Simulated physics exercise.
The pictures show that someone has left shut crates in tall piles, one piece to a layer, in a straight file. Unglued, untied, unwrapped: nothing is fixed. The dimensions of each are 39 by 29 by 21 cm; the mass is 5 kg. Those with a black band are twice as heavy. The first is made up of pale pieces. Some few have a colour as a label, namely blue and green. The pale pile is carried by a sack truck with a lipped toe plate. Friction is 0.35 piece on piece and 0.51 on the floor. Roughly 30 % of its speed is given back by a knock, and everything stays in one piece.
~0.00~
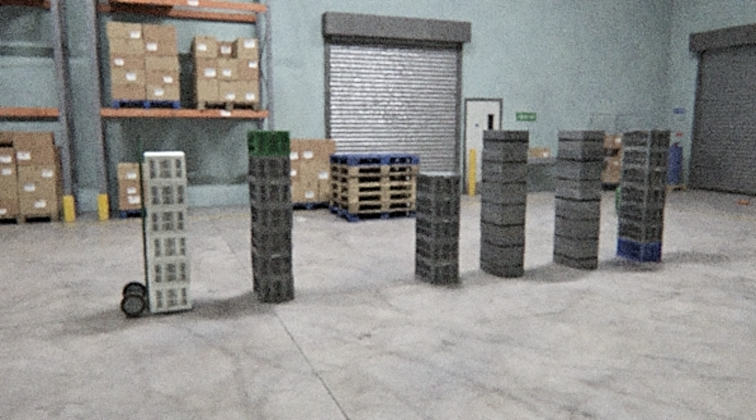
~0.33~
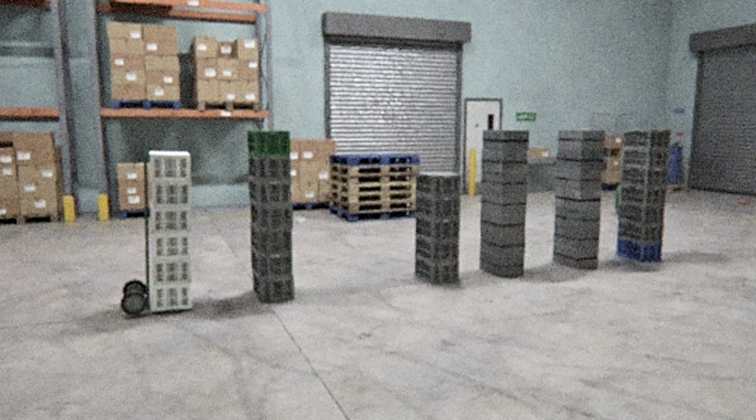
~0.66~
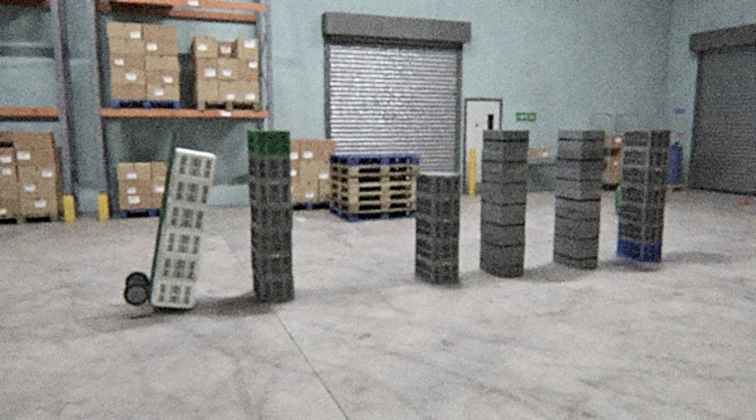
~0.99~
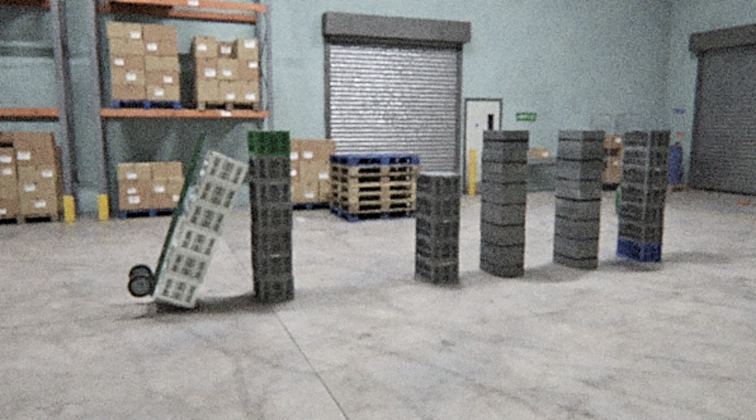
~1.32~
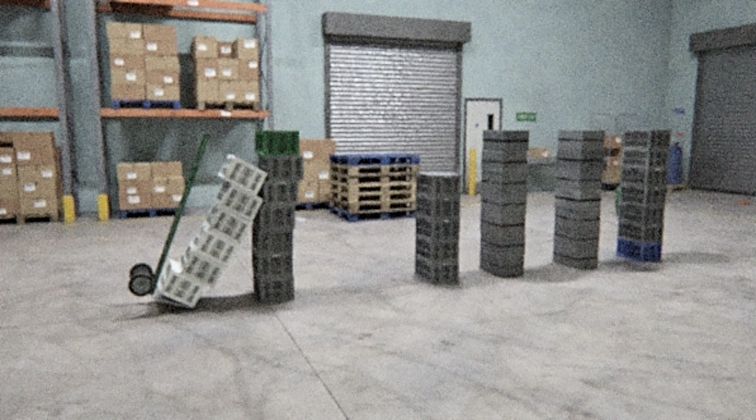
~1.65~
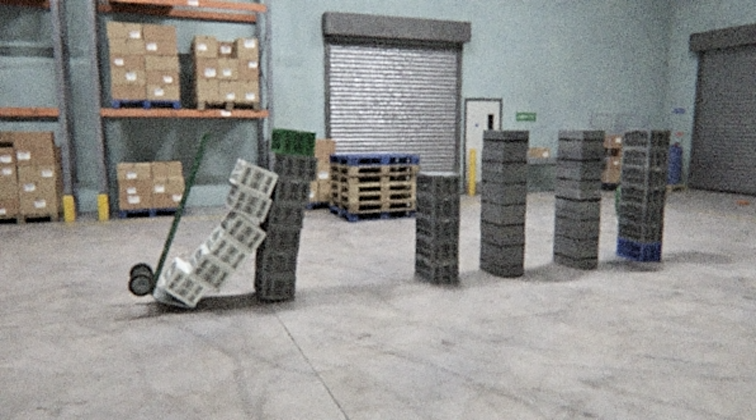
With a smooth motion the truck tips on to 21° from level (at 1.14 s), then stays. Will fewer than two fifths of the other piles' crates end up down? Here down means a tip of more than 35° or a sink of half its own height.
Yes, fewer than two fifths of them do.
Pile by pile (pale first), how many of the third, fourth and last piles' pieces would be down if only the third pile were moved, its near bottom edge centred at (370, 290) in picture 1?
Third 4; fourth 0; last 0.
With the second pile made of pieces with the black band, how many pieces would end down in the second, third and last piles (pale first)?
In that case the second pile has 0 down, the third 0, the last 0.
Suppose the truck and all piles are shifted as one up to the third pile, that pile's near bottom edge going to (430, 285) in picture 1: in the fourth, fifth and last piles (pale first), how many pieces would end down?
Fourth 0, fifth 0, last 0.
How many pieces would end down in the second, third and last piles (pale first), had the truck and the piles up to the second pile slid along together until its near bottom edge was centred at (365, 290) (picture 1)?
The tally would be second 7, then third 5, then last 6.
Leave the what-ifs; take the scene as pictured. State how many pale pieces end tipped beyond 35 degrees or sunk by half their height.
Count: 6.
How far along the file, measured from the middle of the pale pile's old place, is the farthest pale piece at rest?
190 cm.
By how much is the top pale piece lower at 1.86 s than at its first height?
Roughly 20 cm.
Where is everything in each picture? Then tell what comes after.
In the first picture (pixels give the middle of a visible side), truck frame (141, 174) 0° forward; green crate (273, 143); blue crate (629, 250); none of the others has stirred.
The second picture shows truck frame (146, 172) 2° forward; green crate (273, 143).
The third picture shows truck frame (170, 167) 11° forward, top of the pale pile leaning 11°; green crate (273, 143); none of the others has stirred.
The fourth picture shows truck frame (194, 166) 20° forward, top of the pale pile leaning 23°; green crate (273, 143); none of the others has stirred.
The fifth picture shows truck frame (197, 166) 21° forward, top of the pale pile leaning 30°; green crate (282, 143) 7 cm from its place; movement in 4 of them.
The sixth picture shows truck frame (197, 166) 21° forward, top of the pale pile leaning 25°; green crate (299, 143) 7° from how it stood; blue crate (629, 250); movement in 7 of them.
After 1.86 s, 6 of the pale pile down; none of the 33 other crates down, 7 disturbed; green crate 14° from how it stood.
After 2.12 s, 6 of the pale pile down; 2 of the 33 other crates down; green crate 30° from how it stood, 15 cm lower.
After 2.38 s, 6 of the pale pile down; 7 of the 33 other crates down; green crate 57° from how it stood, 65 cm lower.
After 2.70 s, 6 of the pale pile down; 7 of the 33 other crates down; green crate 74 cm lower.
In the end (3.6 s), 6 of the pale pile down; 7 of the 33 other crates down; green crate 10° from how it stood, 75 cm lower; blue crate unmoved. That is 21 per cent. From the last view, middles, green crate near (438, 218), blue crate near (639, 249).
